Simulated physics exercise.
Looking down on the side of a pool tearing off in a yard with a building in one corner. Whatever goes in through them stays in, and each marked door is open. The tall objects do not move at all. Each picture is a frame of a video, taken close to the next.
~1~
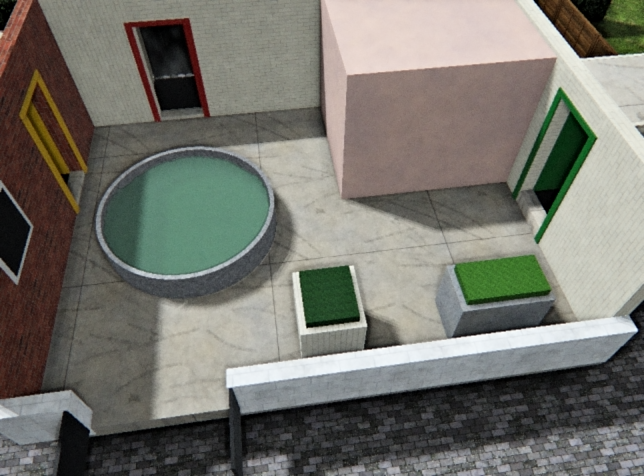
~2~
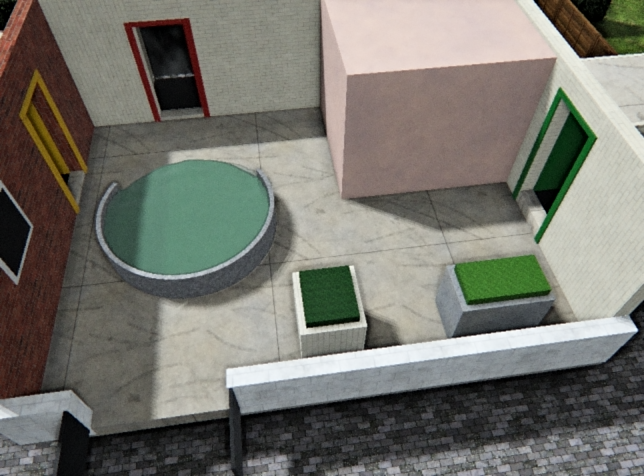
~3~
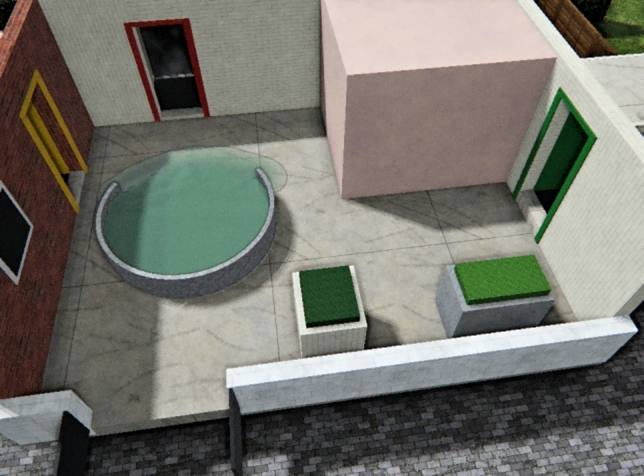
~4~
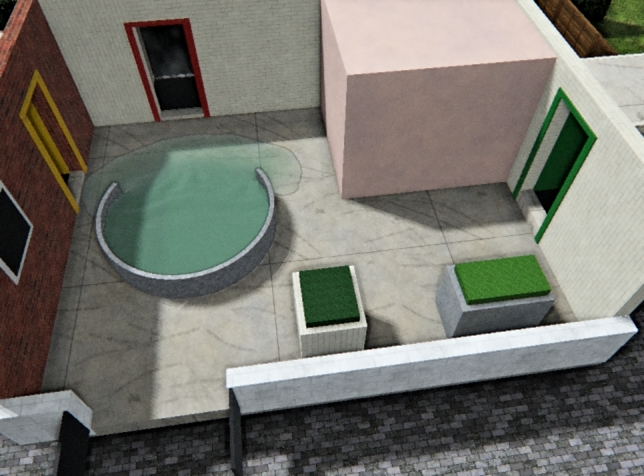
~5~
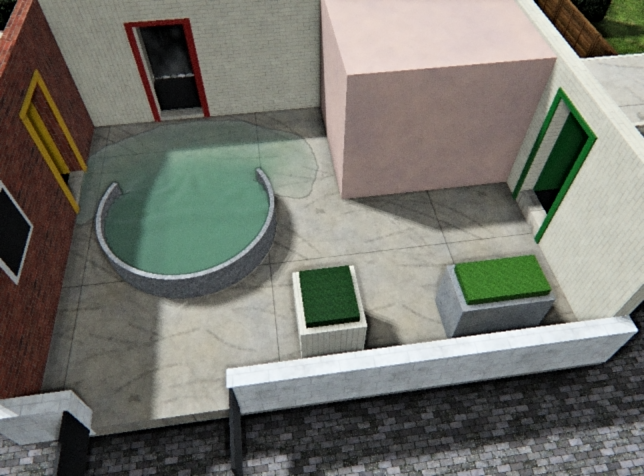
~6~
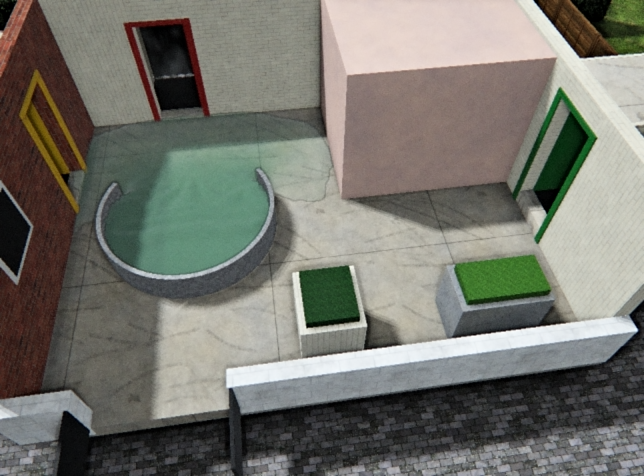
Round pool's far side breaking away in a walled yard, water pouring out and spreading across paving toward the back wall.
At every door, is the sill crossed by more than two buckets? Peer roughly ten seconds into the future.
The red door: Yes; the green door: No; the yellow door: Yes.
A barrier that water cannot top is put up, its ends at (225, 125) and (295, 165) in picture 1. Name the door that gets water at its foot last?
Answer: The green one.
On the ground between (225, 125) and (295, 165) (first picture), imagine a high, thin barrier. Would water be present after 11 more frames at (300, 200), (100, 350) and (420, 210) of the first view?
The first is inundated, the second still bare and the third still bare.
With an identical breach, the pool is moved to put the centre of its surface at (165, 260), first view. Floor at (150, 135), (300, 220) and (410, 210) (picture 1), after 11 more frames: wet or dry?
The three spots read swamped, left dry, left dry.
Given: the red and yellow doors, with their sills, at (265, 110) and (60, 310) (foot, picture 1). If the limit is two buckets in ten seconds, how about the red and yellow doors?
Note: Red door crosses the line; yellow door remains short of it.
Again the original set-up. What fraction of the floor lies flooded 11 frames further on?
Some 30 per cent.
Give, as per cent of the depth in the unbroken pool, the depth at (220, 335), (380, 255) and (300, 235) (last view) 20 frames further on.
My figures are about 0, 0 and 8 percent.
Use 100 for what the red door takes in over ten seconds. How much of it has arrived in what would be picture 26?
Near 75 per cent, give or take.
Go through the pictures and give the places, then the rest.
Still water in the round pool at (188, 209), in the first frame.
The front is at a hidden place, out from the gap on the round pool's far side, in the second frame.
The front is at (102, 193), out from the gap on the round pool's far side, in the third frame.
The front is at (297, 174), out from the gap on the round pool's far side, in the fourth frame.
Water pours out on the round pool's far side and has run to (309, 155), in the fifth frame.
The front is at (318, 138), out from the gap on the round pool's far side, in the sixth frame.
A moment on, water covers 30 % of the floor; the red door over two buckets in, the green door not reached, the yellow door under two buckets in.
Next, water covers 30 % of the floor; the red door far over two buckets in, the green door not reached, the yellow door under two buckets in.
Then, water covers 40 % of the floor; the red door far over two buckets in, the green door not reached, the yellow door under two buckets in.
Later, water covers 75 % of the floor; the red door far over two buckets in, the green door not reached, the yellow door over two buckets in.
In the end, water covers 90 % of the floor; the red door far over two buckets in, the green door wet at the sill, nothing in, the yellow door over two buckets in.
